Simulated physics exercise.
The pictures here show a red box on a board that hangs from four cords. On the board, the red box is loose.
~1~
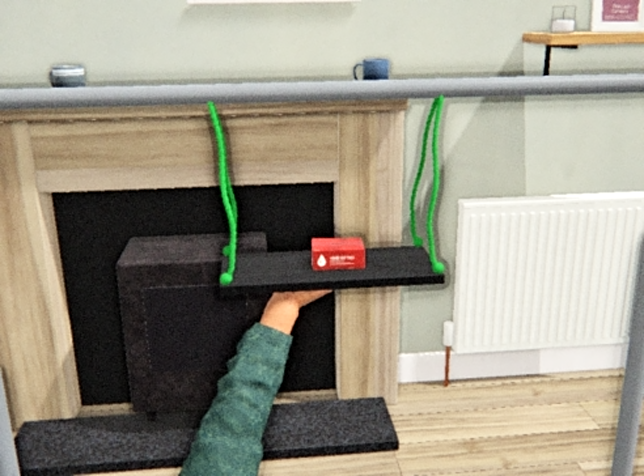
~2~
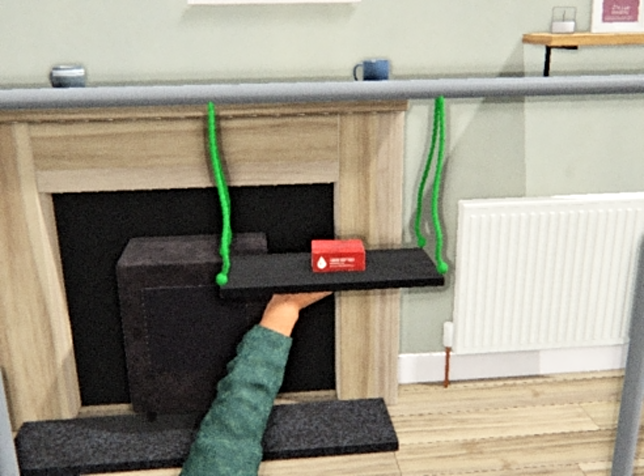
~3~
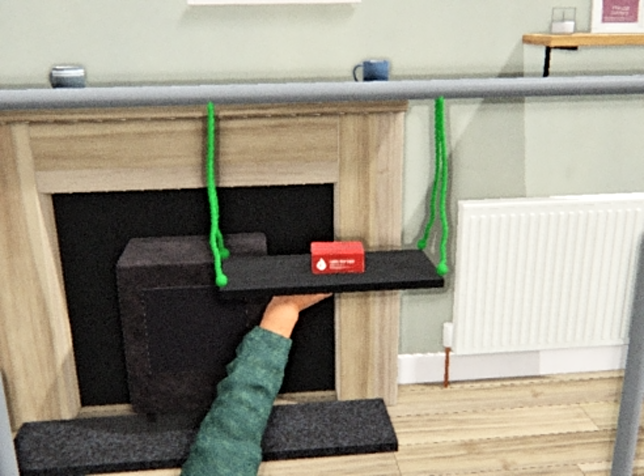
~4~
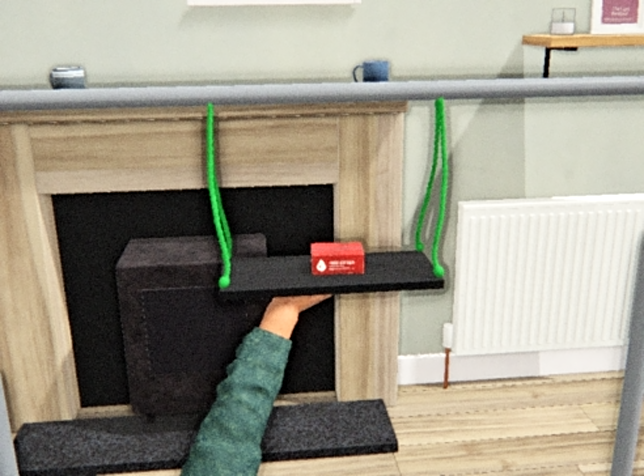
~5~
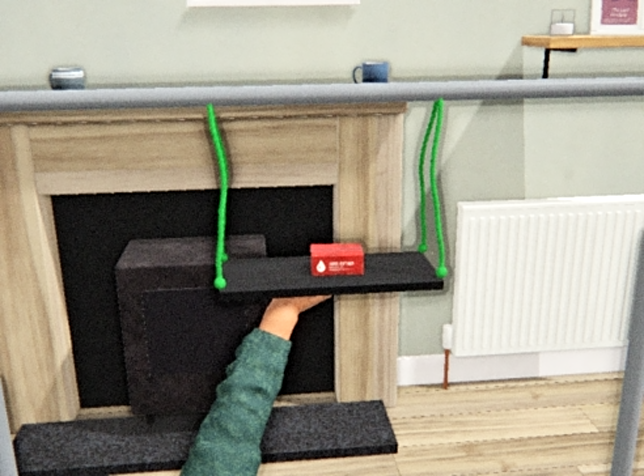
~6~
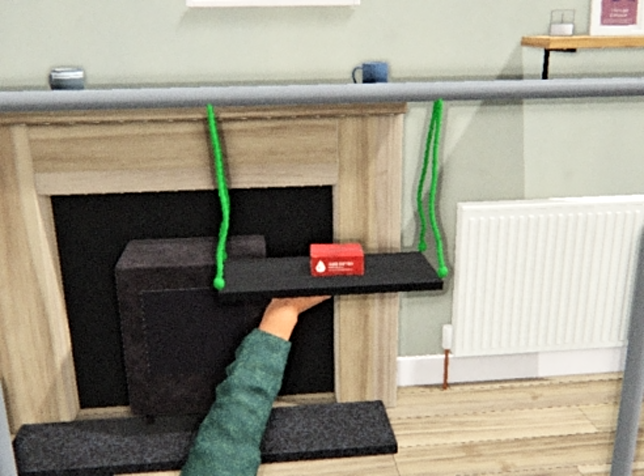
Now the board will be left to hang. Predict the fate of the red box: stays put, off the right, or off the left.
It stays on.
Then, 0.58 s later than the last view, board level; box on the board near (337, 262).
Finally, board level; box on the board near (337, 262). The red box stays on the board.
